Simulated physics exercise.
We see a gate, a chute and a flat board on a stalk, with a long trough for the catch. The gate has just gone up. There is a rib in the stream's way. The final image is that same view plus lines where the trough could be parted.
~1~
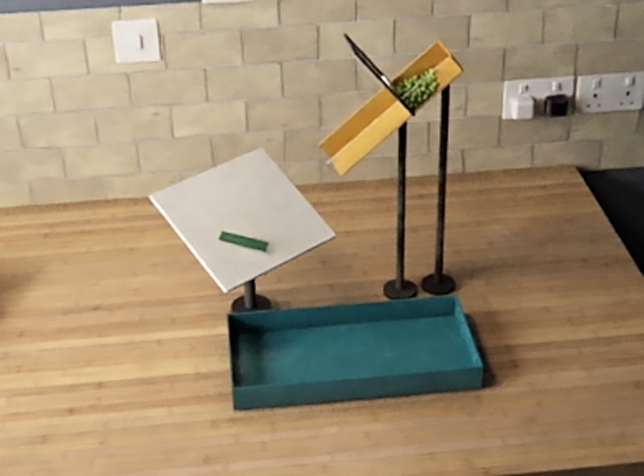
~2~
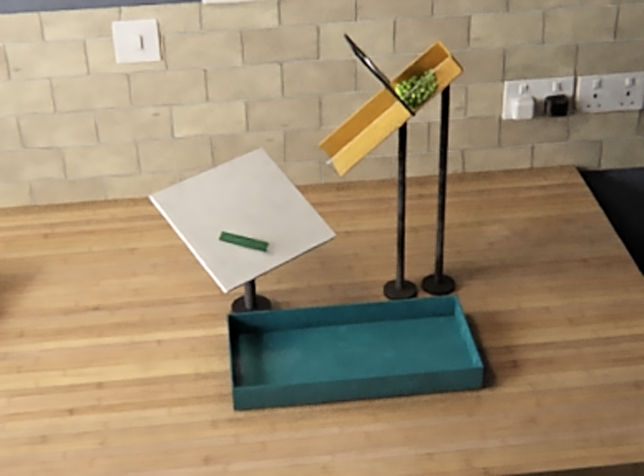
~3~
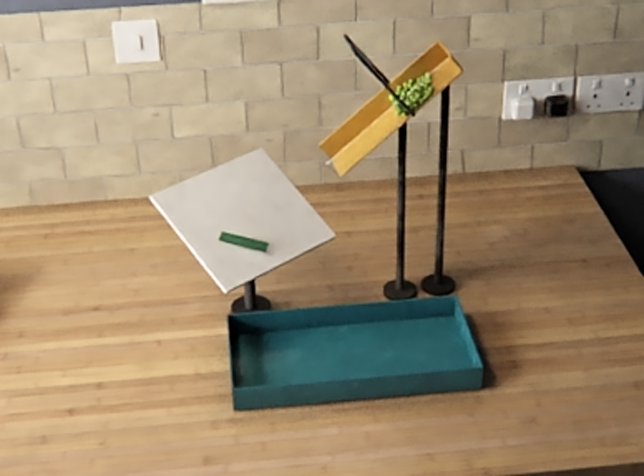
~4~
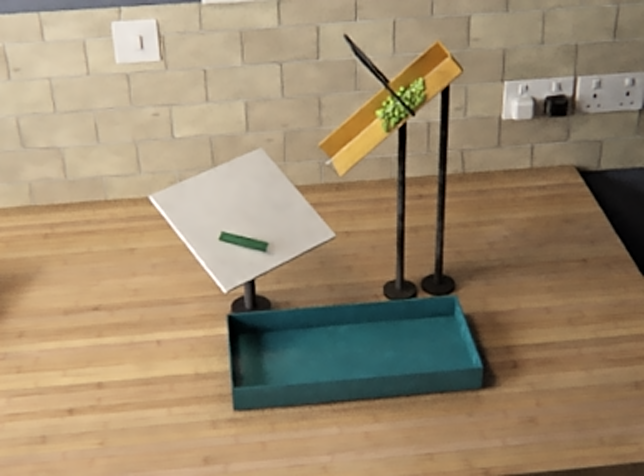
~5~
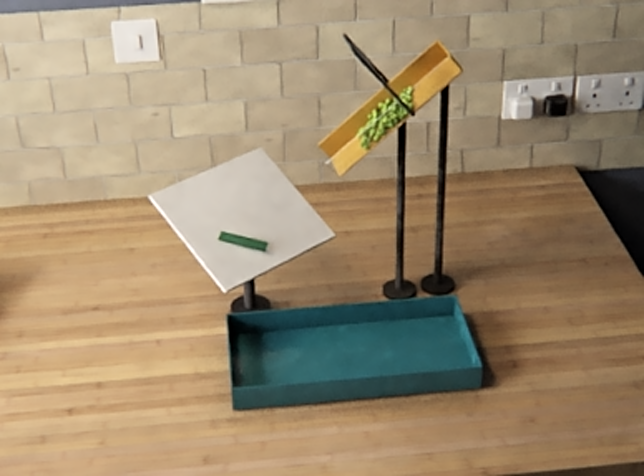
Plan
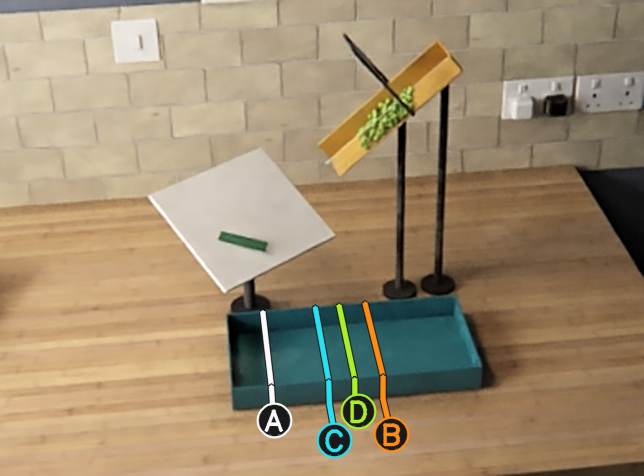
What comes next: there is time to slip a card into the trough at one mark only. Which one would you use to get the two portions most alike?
I would pick line C.
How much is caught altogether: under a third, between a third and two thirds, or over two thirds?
It is over two thirds.
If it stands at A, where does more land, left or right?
The right side.
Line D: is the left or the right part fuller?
The left side.
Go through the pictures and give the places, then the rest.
In the first frame, load behind the gate (415, 88), dried peas; lip of the chute (336, 168), sloping fairly steeply.
In the second frame, middle of the board (245, 216), tilted gently; middle of its low edge (284, 263); of its high edge (208, 171).
In the third frame, front corners of the trough (232, 389) and (482, 367), empty; front of the load (398, 112).
In the fourth frame, middle of the load (400, 103); its front (386, 130), roughly a third of the way to the lip; rib from (221, 232) to (269, 244).
In the fifth frame, middle of the load (389, 115); its front (363, 145), roughly two thirds of the way to the lip.
On the marked copy, line A crosses the front rim at (271, 385); line B crosses the front rim at (382, 375); line C crosses the front rim at (328, 380); line D crosses the front rim at (354, 378).
Choosing A, of what is caught, about a tenth on the left of the divider, almost all on the right.
Choosing B, of what is caught, almost all on the left of the divider, about a tenth on the right.
Choosing C, of what is caught, roughly two thirds on the left of the divider, roughly a third on the right.
Choosing D, of what is caught, the larger part on the left of the divider, roughly a quarter on the right.
